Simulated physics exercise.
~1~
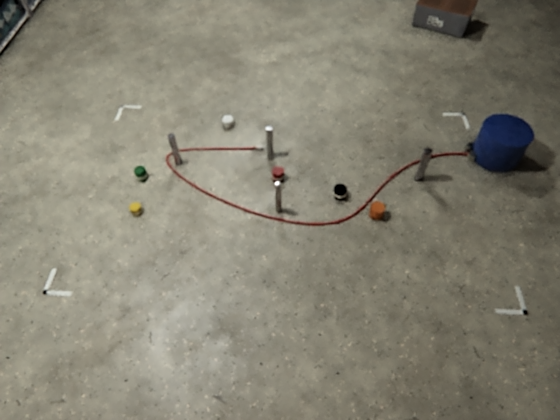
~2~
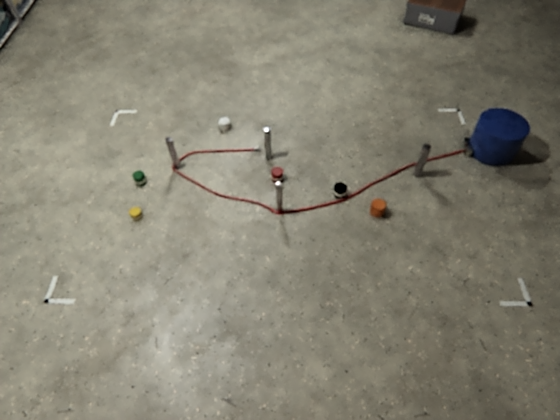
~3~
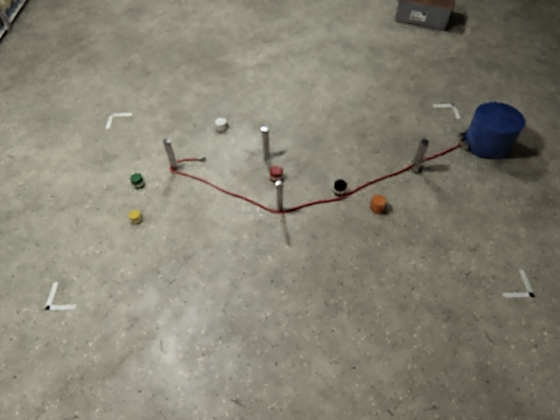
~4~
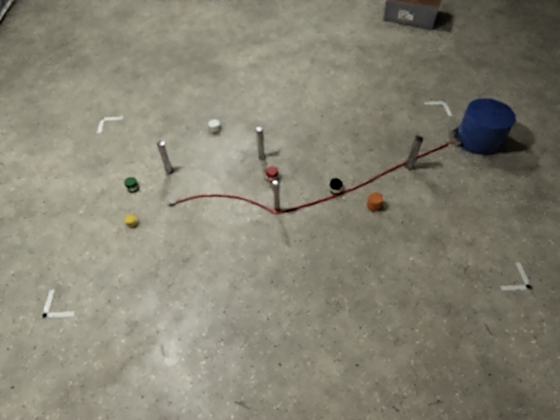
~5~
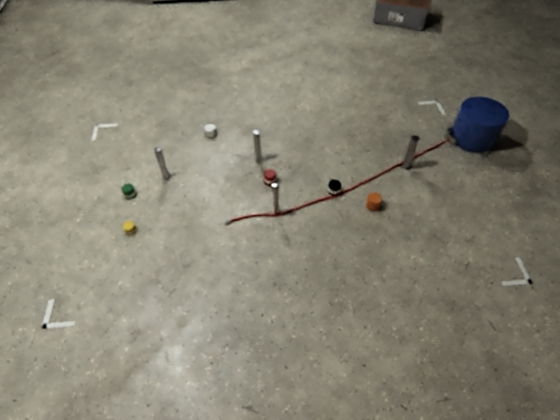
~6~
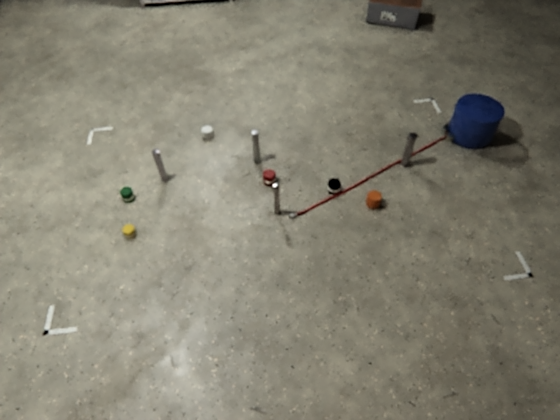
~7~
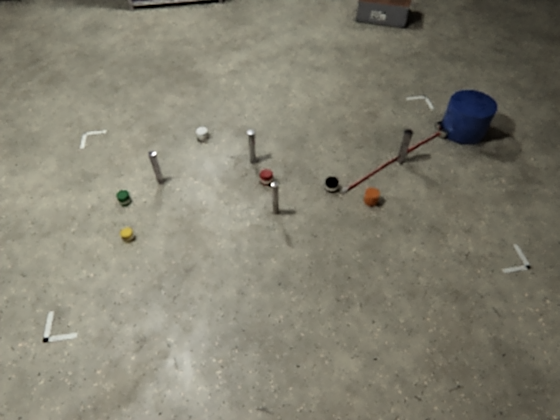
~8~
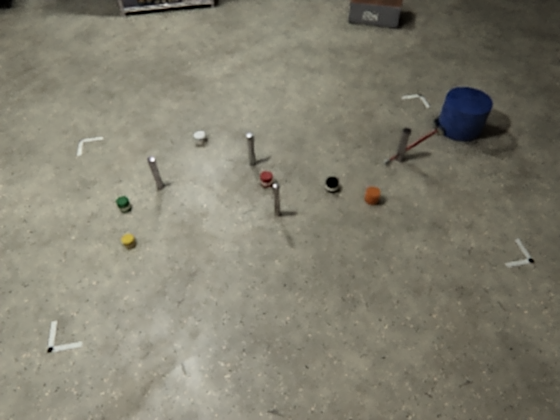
Red cord sliding rightward around upright metal posts and drawing into a blue reel, leaving a short end out, small containers undisturbed.
